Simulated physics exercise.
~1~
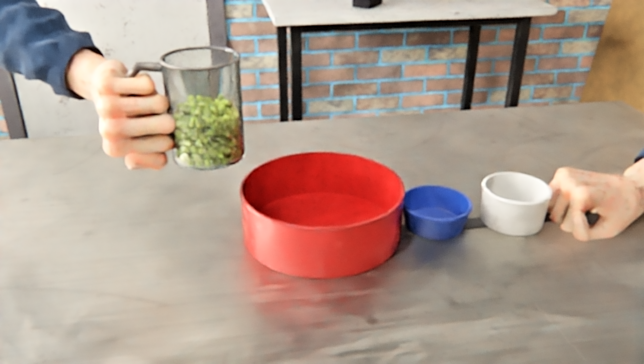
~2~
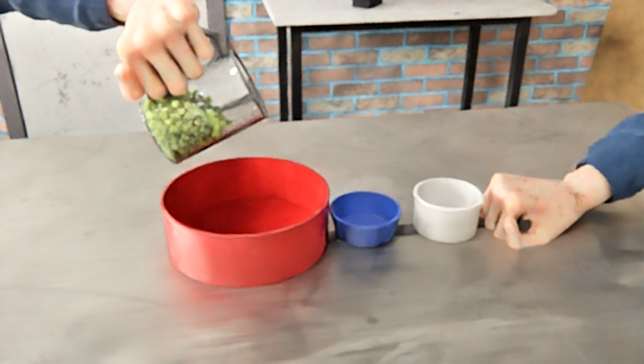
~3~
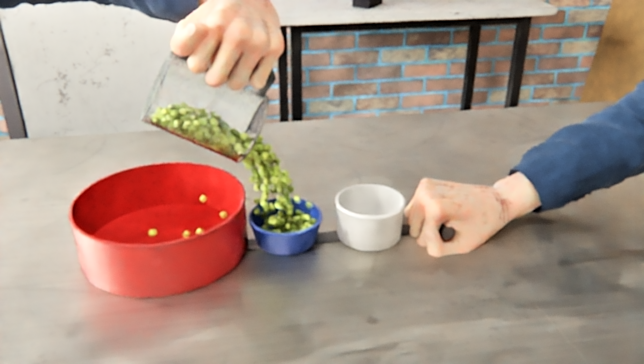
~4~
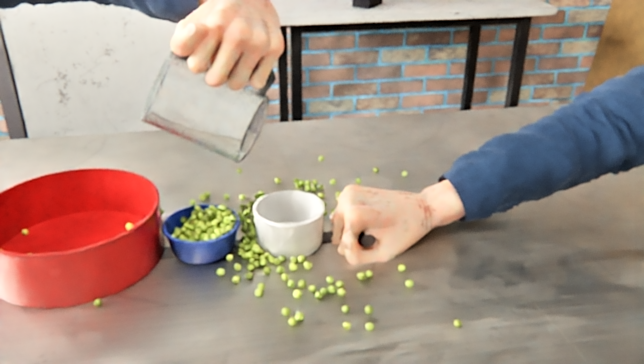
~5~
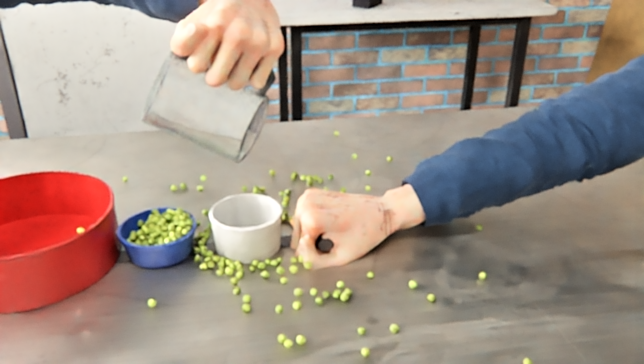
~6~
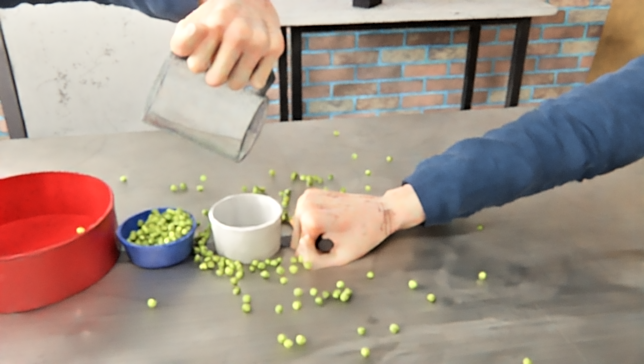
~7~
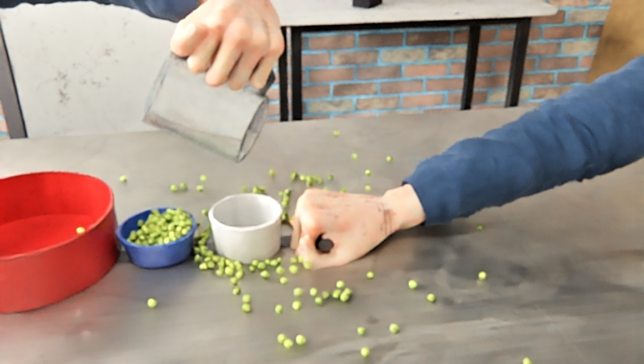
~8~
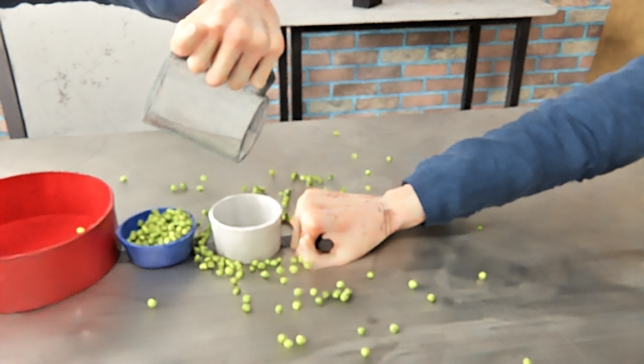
A hand holds a clear cup of green peas above a grey table, while another hand grips the right end of a joined row made up of a red pot, a blue dish and a white dish. The row slides steadily left as the cup tips over. Peas pour out mostly into the blue dish, with a few landing in the red pot. The row keeps moving, and many peas scatter across the table around the white dish. Finally the row stops, the emptied cup stays tilted overhead, and the blue dish holds a heap beside the scattered peas.
